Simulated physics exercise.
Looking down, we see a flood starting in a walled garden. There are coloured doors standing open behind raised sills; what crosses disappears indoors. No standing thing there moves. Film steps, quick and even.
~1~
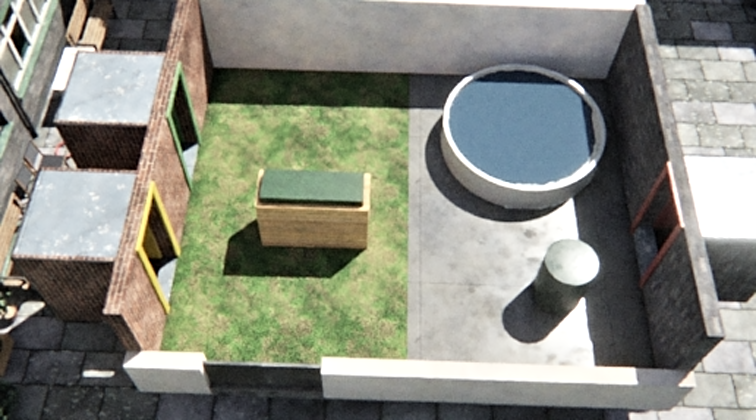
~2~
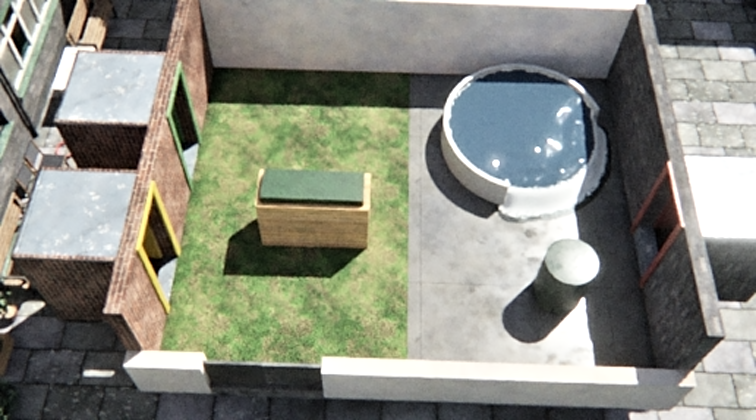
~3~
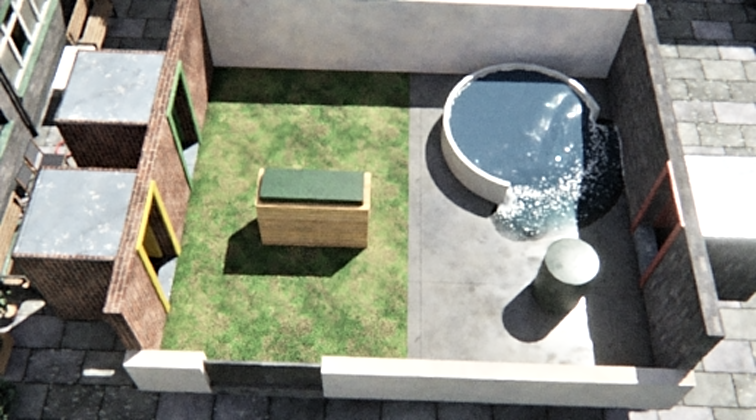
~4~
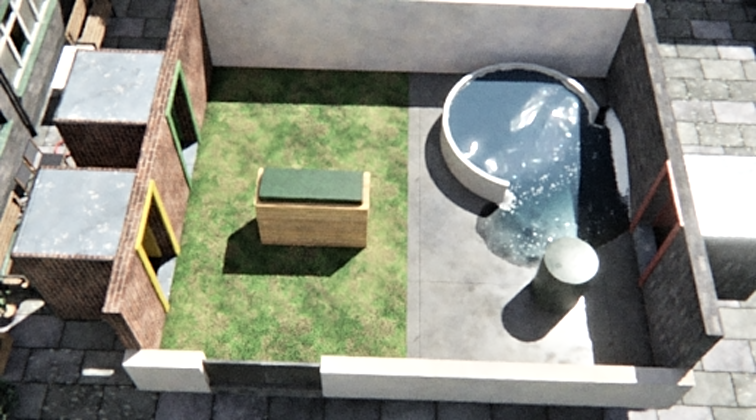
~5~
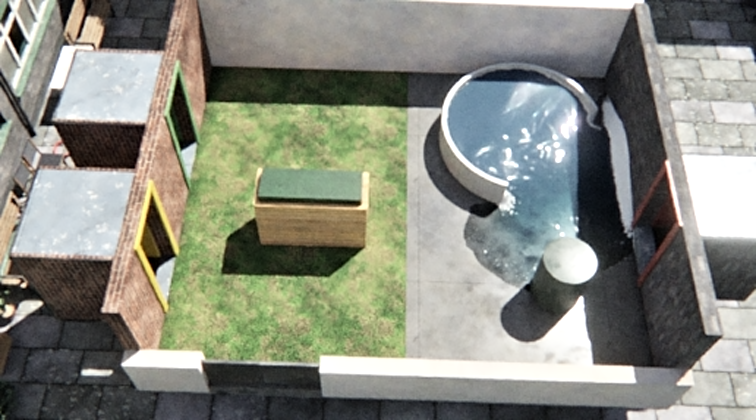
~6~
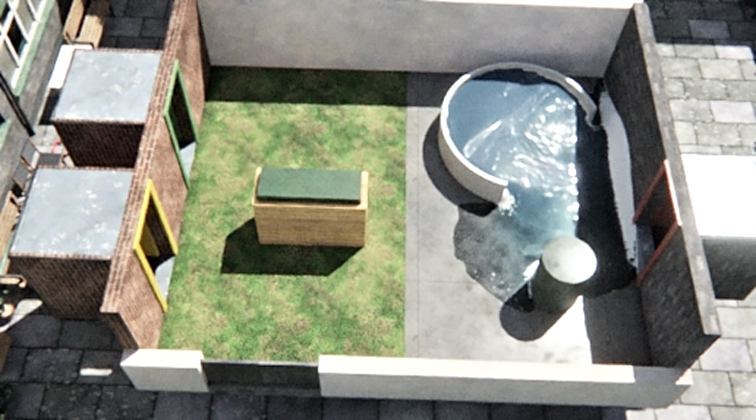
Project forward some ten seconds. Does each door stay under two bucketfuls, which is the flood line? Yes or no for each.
Yellow door - no, it floods; green door - yes, stays under; red door - yes, stays under.
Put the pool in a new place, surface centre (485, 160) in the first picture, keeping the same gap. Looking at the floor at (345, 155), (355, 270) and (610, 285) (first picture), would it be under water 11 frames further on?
The three spots read left dry, left dry, swamped.
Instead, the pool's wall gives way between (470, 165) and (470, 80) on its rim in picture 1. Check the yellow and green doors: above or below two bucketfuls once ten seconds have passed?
Looks like yellow gets past it, and green gets past it too.
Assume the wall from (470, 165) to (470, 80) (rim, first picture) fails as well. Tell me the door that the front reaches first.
That is the green door.
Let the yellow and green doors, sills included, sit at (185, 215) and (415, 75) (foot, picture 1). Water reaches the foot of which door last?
Looks like the yellow one.
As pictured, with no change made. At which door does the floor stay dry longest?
That would be the green one.
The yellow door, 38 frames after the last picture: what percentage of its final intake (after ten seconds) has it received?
Result: 0 % of the ten-second total.
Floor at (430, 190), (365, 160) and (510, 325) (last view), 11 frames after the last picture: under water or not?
Point by point: Not yet wet, not yet wet, inundated.
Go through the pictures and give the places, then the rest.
The first frame shows still water in the pool at (524, 126).
In the second frame, the front is at a hidden place, out from the gap at (580, 183).
In the third frame, water pours out at (579, 184) and has run to (613, 124).
In the fourth frame, water pours out at (578, 184) and has run to (609, 109).
In the fifth frame, water pours out at (577, 184) and has run to (606, 97).
In the sixth frame, water pours out at (576, 184) and has run to (603, 82).
A moment on, water covers 25 % of the floor; the yellow door not reached, the green door not reached, the red door wet at the sill, nothing in.
Next, water covers 30 % of the floor; the yellow door not reached, the green door not reached, the red door wet at the sill, nothing in.
Then, water covers 45 % of the floor; the yellow door not reached, the green door not reached, the red door wet at the sill, nothing in.
Later, water covers 75 % of the floor; the yellow door under two buckets in, the green door not reached, the red door wet at the sill, nothing in.
In the end, water covers 100 % of the floor; the yellow door far over two buckets in, the green door wet at the sill, nothing in, the red door wet at the sill, nothing in.
